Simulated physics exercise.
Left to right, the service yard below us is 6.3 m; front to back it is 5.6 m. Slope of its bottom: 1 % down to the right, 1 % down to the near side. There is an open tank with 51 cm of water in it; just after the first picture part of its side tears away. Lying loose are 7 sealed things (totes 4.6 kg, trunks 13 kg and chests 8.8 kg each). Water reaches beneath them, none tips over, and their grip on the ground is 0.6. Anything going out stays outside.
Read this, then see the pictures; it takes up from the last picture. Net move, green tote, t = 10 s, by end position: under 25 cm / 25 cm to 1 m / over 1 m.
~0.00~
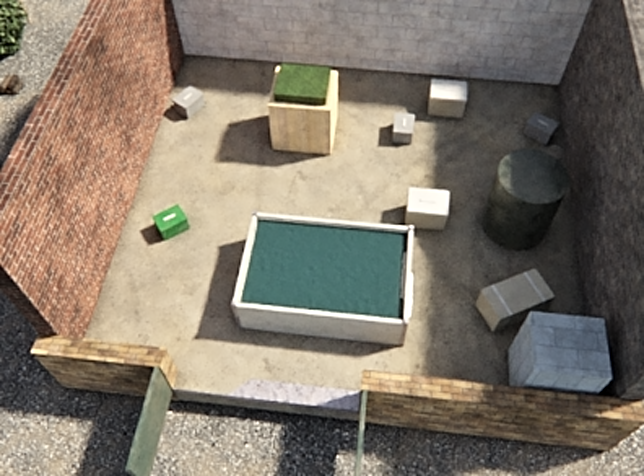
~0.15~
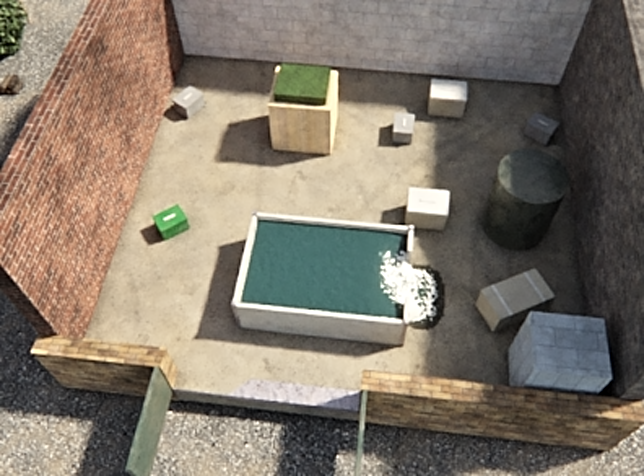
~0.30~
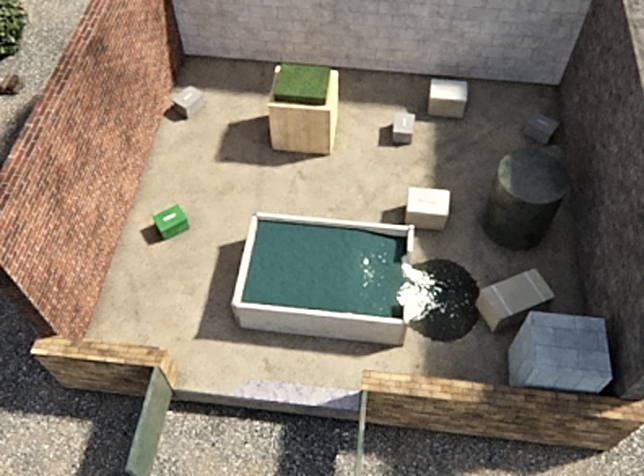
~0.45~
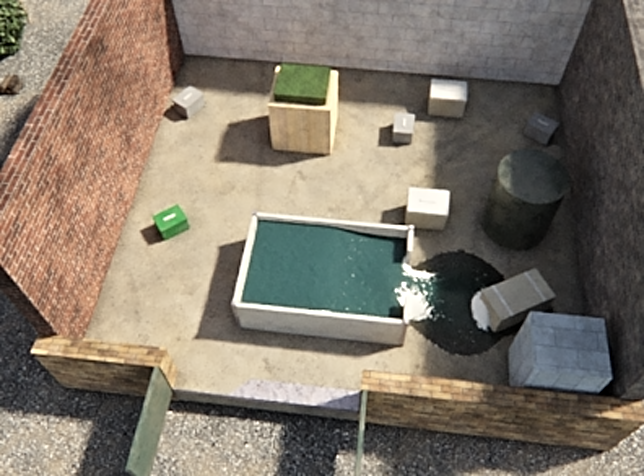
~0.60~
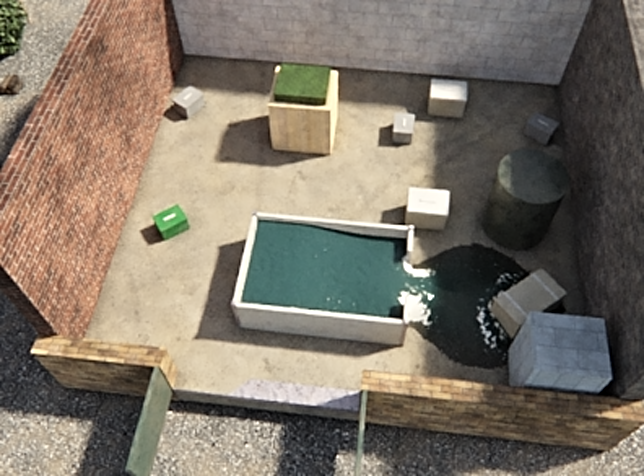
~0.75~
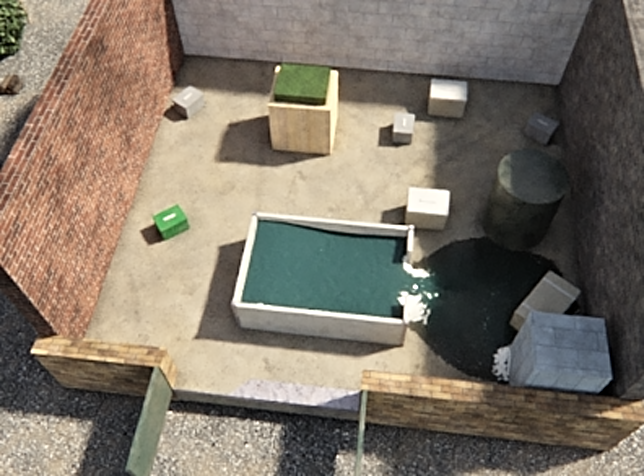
It'll be roughly where it started.
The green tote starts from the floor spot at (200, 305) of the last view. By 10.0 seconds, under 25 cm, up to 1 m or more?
Put there, it remains roughly in place.
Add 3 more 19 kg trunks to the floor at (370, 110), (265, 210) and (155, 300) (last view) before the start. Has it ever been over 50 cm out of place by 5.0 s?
The first one ends up inside that, the second inside that, the third inside that.
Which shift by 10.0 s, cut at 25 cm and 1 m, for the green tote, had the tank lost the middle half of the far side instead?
Result: The green tote is pushed partway.
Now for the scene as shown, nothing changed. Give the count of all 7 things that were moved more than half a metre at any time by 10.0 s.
The number is 3.
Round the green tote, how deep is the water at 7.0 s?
I'd put it at about 0 cm.
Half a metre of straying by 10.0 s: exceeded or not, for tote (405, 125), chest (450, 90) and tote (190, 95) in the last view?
First one stayed inside, second one went too far, third one stayed inside.
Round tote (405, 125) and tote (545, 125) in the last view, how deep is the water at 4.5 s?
About 1 and 10 cm.
After 2.0 s the green tote is near (169, 217), 0.0 m from its start, aground; 0 of 7 are out; 1 afloat.
After 4.5 s the green tote is near (169, 217), 0.0 m from its start, aground; 0 of 7 are out; 2 afloat.
After 7.0 s the green tote is near (169, 217), 0.0 m from its start, aground; 0 of 7 are out; 3 afloat.
After 10.0 s the green tote is near (169, 217), 0.0 m from its start, aground; 0 of 7 are out; 1 afloat.
